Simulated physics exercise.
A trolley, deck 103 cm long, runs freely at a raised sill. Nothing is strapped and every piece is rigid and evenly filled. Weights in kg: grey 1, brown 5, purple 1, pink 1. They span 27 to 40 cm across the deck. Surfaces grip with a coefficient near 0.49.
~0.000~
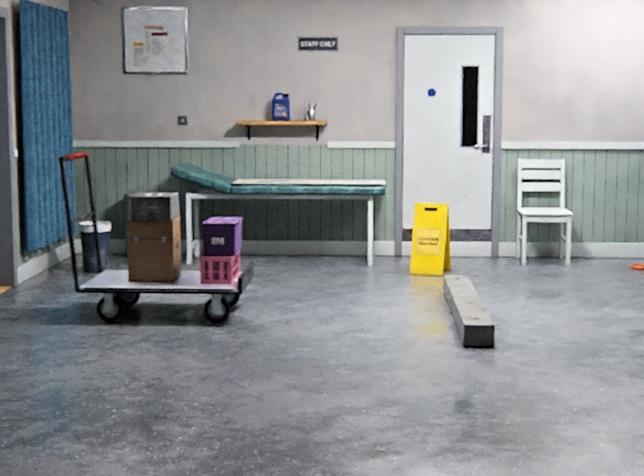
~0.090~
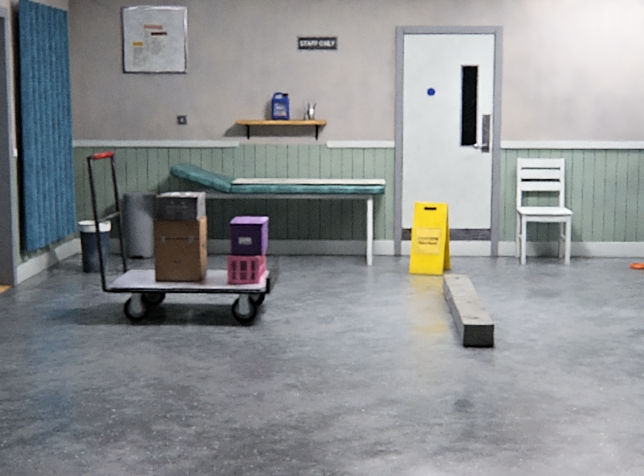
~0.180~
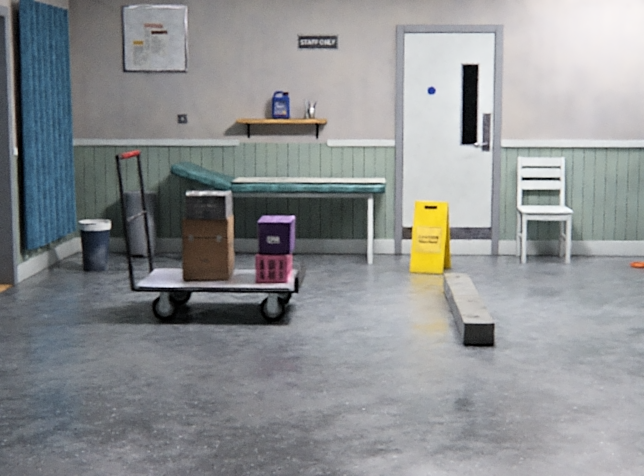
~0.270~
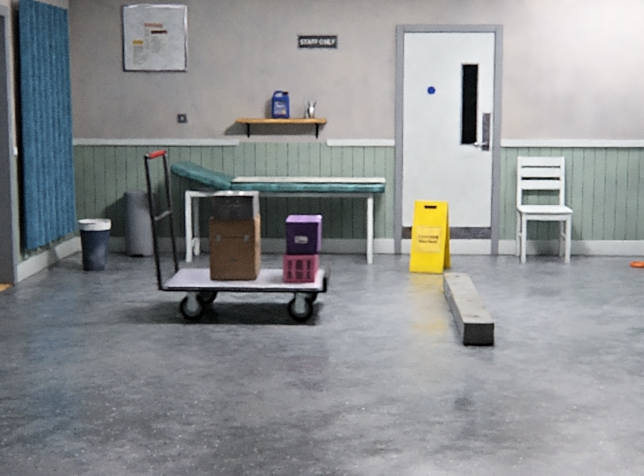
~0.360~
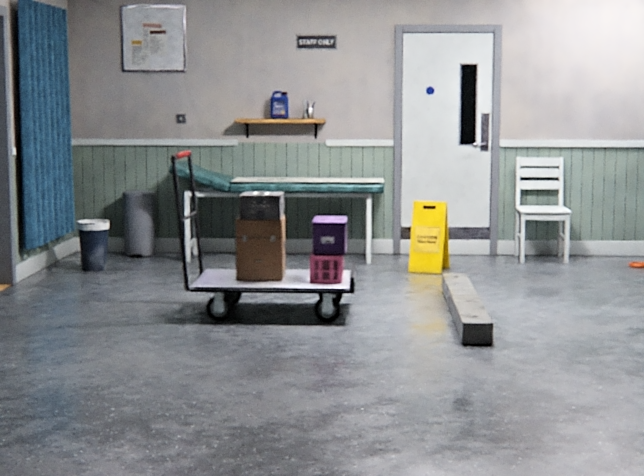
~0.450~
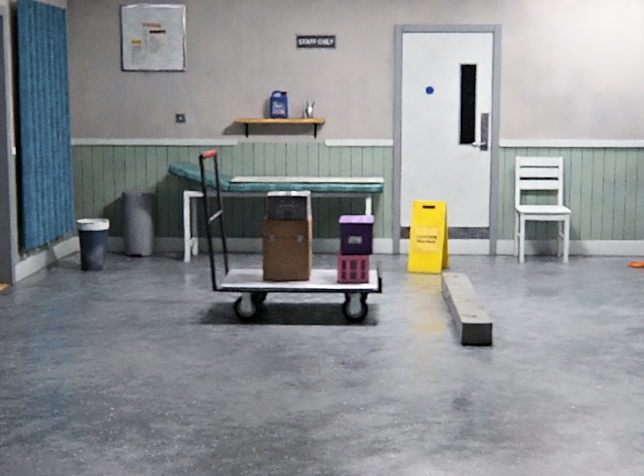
In a room with a staff only door, a flat trolley carrying stacked boxes and a pink crate rolls steadily right, unattended.
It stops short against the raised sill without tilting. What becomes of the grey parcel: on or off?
At this pace the grey parcel flies off.
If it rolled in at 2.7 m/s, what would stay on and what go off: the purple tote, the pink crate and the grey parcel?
Then purple off, pink on, grey off.
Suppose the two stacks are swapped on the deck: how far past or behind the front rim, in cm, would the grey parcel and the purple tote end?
In that case grey 110 past, purple 50 behind.
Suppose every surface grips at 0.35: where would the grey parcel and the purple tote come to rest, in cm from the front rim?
In that case grey 70 past, purple 110 past.
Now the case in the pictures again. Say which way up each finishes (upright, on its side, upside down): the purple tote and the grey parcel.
Purple upside down, grey on its side.
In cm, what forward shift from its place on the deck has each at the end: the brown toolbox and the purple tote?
Brown 25, purple 105.
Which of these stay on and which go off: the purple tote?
In the end: Purple off.
The wheels strike at 0.72 s.
After 1.12 s the grey parcel is 8 cm behind the rim, tilted 35°, near (453, 220) in the last picture's view.
After 1.52 s the grey parcel is 41 cm past the rim, tilted 85°, near (526, 296) in the last picture's view.
Final state at 2.6 s, past the rim, grey parcel and purple tote; behind it, brown toolbox and pink crate.
